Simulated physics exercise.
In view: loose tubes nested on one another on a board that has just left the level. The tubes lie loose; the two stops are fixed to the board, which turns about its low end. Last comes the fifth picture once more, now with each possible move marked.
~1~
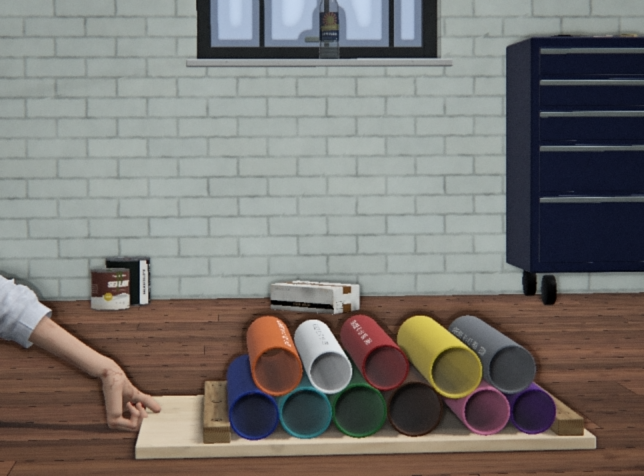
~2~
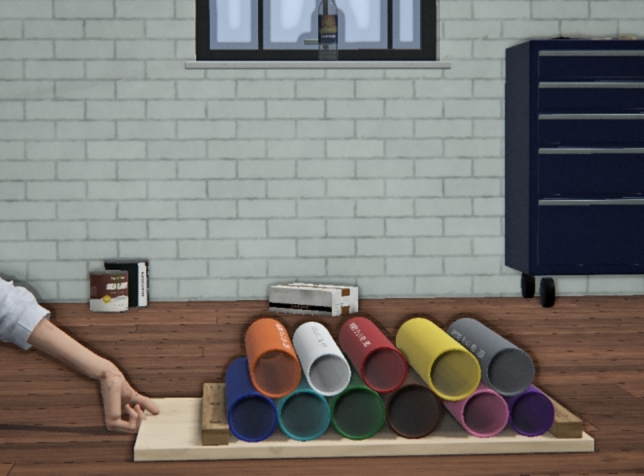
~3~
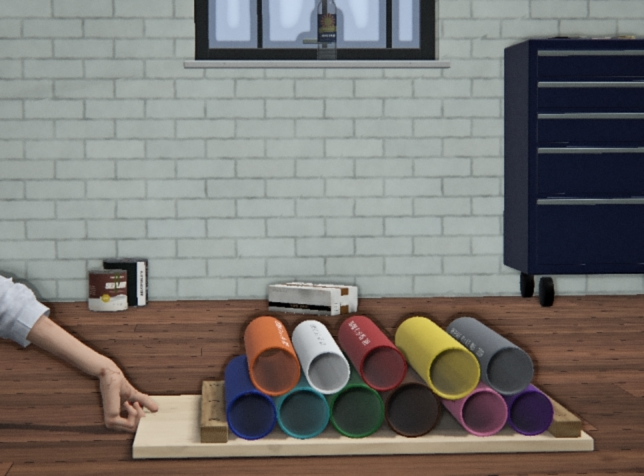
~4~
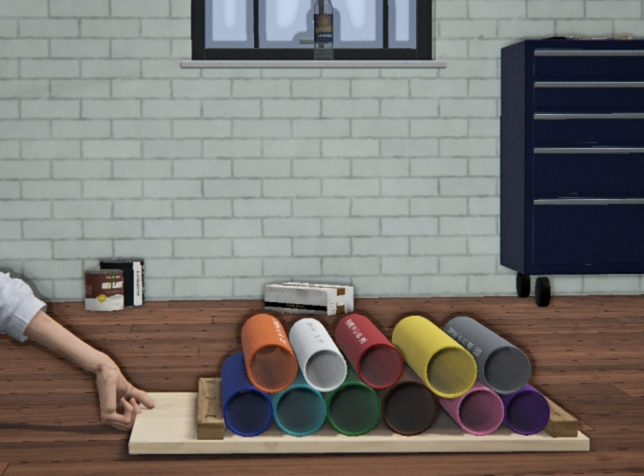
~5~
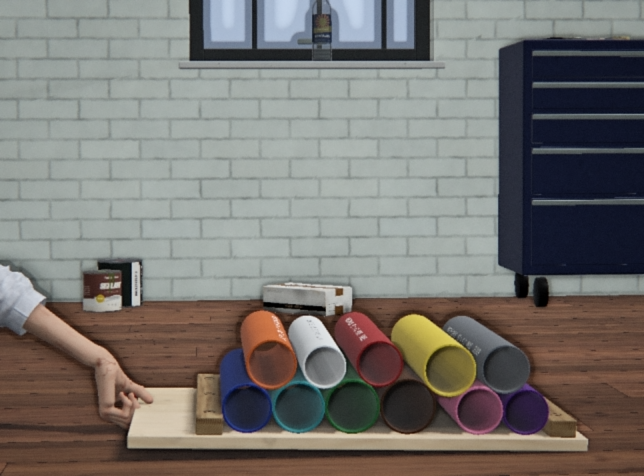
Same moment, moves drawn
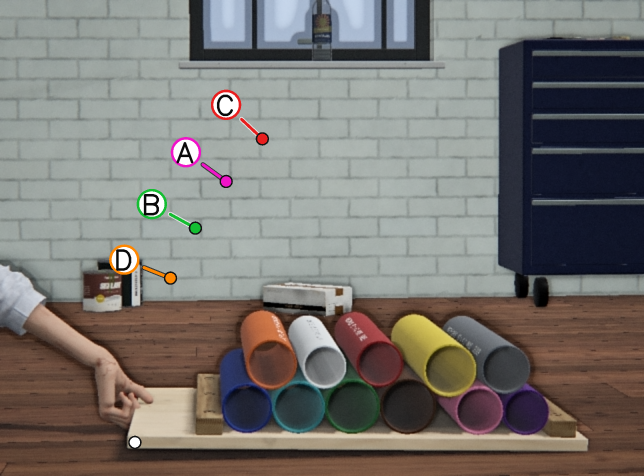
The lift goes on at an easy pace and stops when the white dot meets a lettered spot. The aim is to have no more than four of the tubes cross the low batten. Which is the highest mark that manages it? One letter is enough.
No higher than B.
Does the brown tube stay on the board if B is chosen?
The brown tube: Yes.
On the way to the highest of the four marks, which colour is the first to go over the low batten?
The grey one.
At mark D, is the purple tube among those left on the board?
Yes.
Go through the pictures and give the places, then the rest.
In the first frame, turquoise tube (306, 413); green tube (359, 411); brown tube (415, 409).
In the second frame, brown tube (413, 411); pink tube (484, 414).
In the third frame, board (352, 413); blue tube (251, 415); turquoise tube (303, 413); red tube (383, 368).
In the fourth frame, board (348, 411); blue tube (248, 412); turquoise tube (300, 411).
In the fifth frame, board (347, 409); blue tube (247, 408); turquoise tube (299, 407).
On the marked copy, A at (226, 181); B at (195, 228); C at (263, 139); D at (171, 278); the white dot at (135, 442).
Following B. Soon after the start, board at 17°.
Later, board at 30°.
In the end, board at 30°, two over the low batten (yellow, grey).
As for the rest, A five over the low batten; C five over the low batten; D two over the low batten (yellow, grey).
